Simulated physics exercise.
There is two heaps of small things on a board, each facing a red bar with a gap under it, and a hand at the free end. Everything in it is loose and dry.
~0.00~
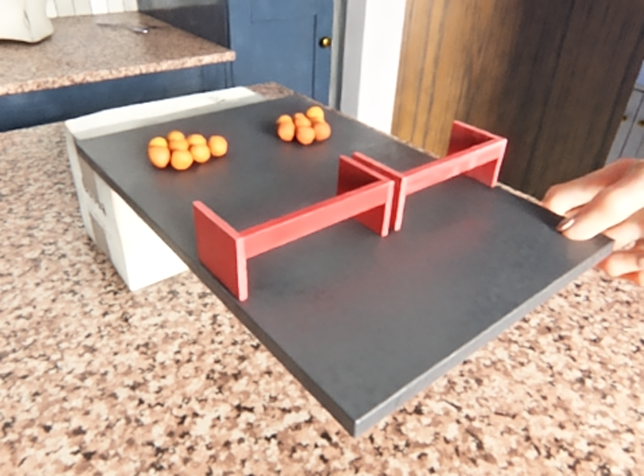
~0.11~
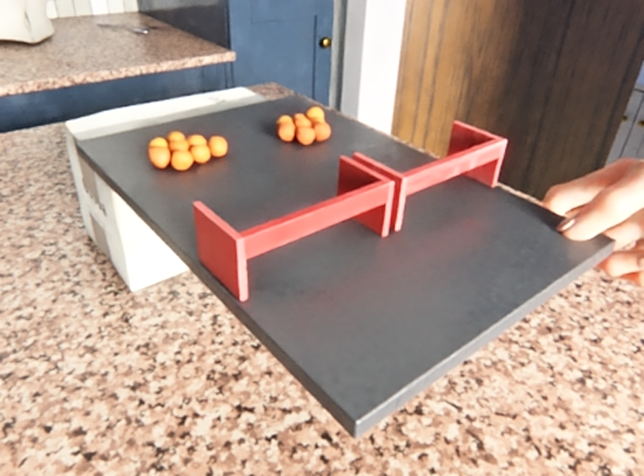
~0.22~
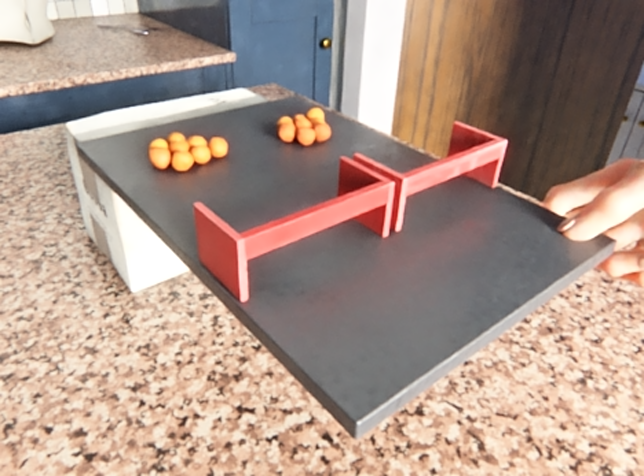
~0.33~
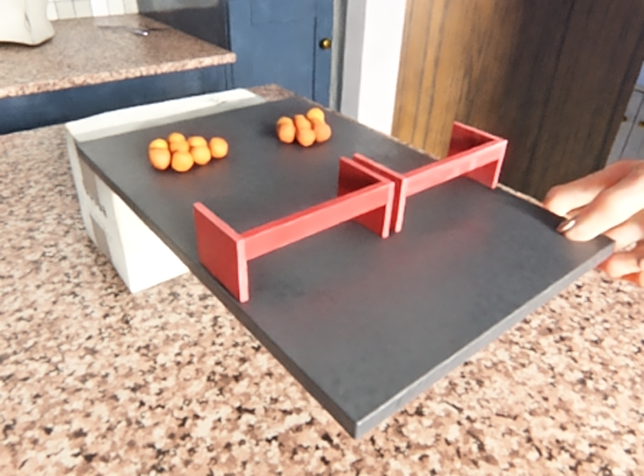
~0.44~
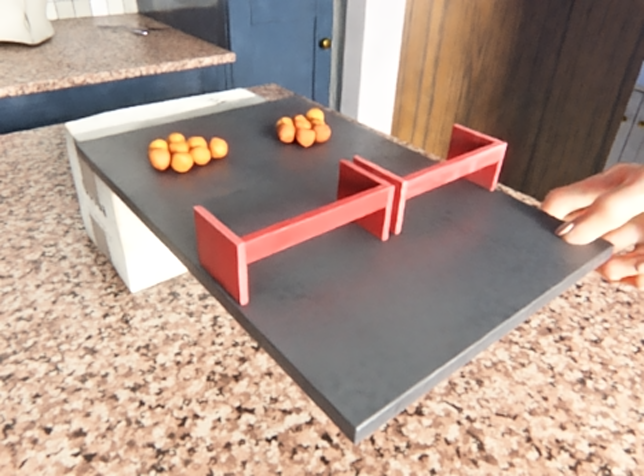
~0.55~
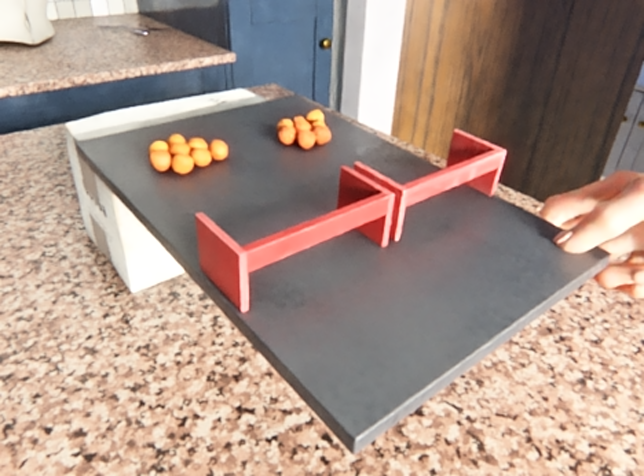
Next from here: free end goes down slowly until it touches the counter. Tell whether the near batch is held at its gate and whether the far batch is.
In the end the near batch will likely find a way out; the far batch will likely find a way out.
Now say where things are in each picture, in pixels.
In the first frame, held end of the board (357, 405), level; box (193, 177), nearly half as high as the board is long; near batch (179, 150), a few coated peanuts; far batch (302, 127), a few coated peanuts; near gate (320, 216), its slot higher than a piece; far gate (454, 165), its slot higher than a piece.
In the second frame, held end of the board (357, 406), level; far batch (303, 127).
In the third frame, held end of the board (358, 406), level; near batch (179, 151).
In the fourth frame, held end of the board (358, 407), level; far batch (303, 128).
In the fifth frame, held end of the board (357, 411), level; near batch (179, 152).
In the sixth frame, held end of the board (356, 421), down by 2°; box (194, 179); near batch (180, 154), not moving; far batch (303, 131), not moving; near gate (321, 229); far gate (454, 176).
By 1.01 s, board sloping at 12°; near batch where it was; far batch where it was.
By 1.50 s, board sloping at 22°; near batch on its way down; far batch on its way down.
By 2.09 s, board resting at 25°; near batch every one past its gate; far batch every one past its gate.
When it is over (2.6 s), board resting at 25°; near batch every one past its gate; far batch every one past its gate.
